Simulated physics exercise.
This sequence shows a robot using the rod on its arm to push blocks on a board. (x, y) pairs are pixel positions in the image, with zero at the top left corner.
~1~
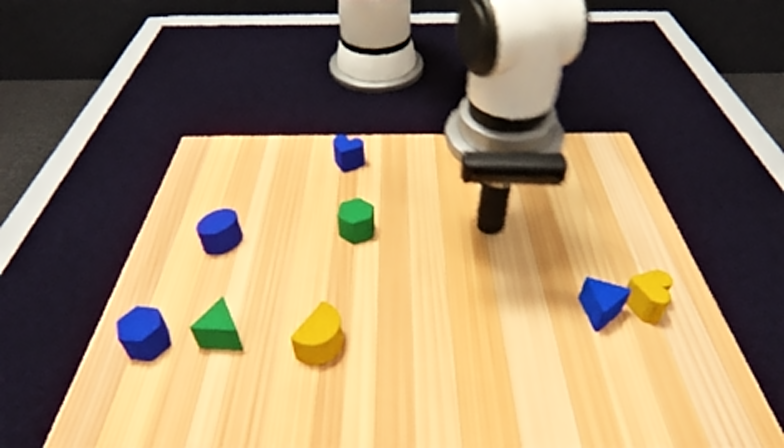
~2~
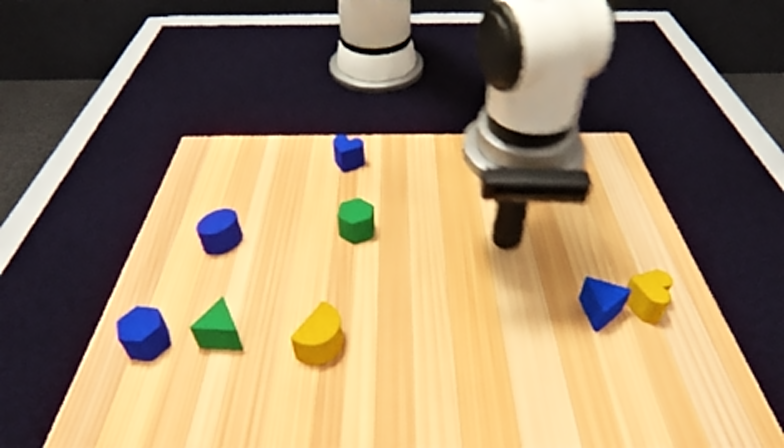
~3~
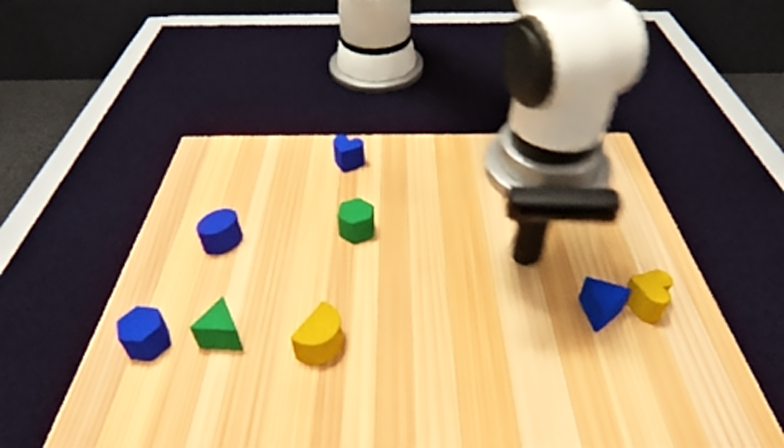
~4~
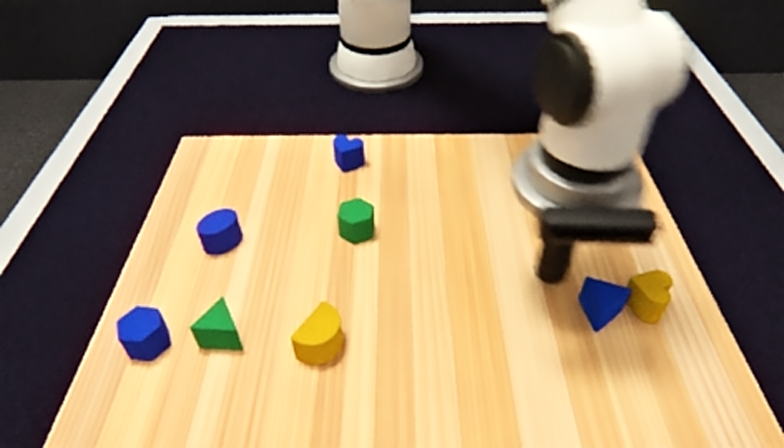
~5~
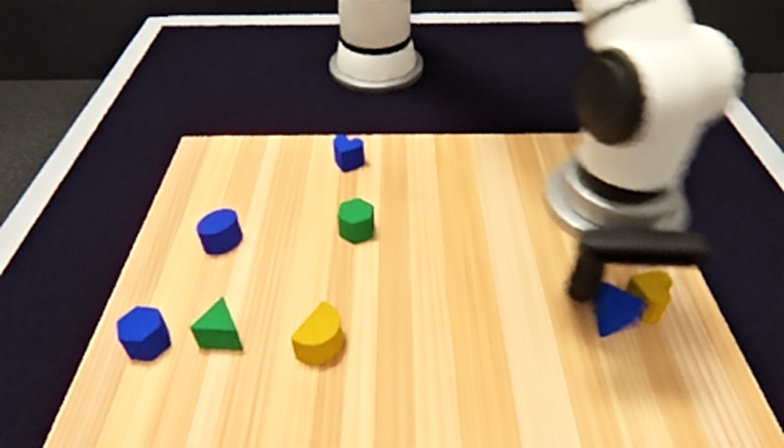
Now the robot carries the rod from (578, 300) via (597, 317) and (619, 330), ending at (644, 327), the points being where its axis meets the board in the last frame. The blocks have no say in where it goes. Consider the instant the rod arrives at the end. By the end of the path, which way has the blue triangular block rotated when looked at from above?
Looking down: Clockwise.
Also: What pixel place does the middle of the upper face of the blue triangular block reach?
Pixel (684, 326).
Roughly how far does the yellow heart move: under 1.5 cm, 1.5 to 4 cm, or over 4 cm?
Travels under 1.5 cm.
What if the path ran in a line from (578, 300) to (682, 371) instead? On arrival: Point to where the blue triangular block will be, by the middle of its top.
I'd guess (732, 368).
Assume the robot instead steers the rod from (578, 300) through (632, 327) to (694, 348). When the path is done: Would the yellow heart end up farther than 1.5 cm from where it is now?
I believe not.
What follows on the original path. Halfway along, rod (611, 317); blue triangular block (650, 316).
At the end, rod (648, 319); blue triangular block (684, 326), turned 40° clockwise; yellow heart (660, 281), turned 20° anticlockwise.
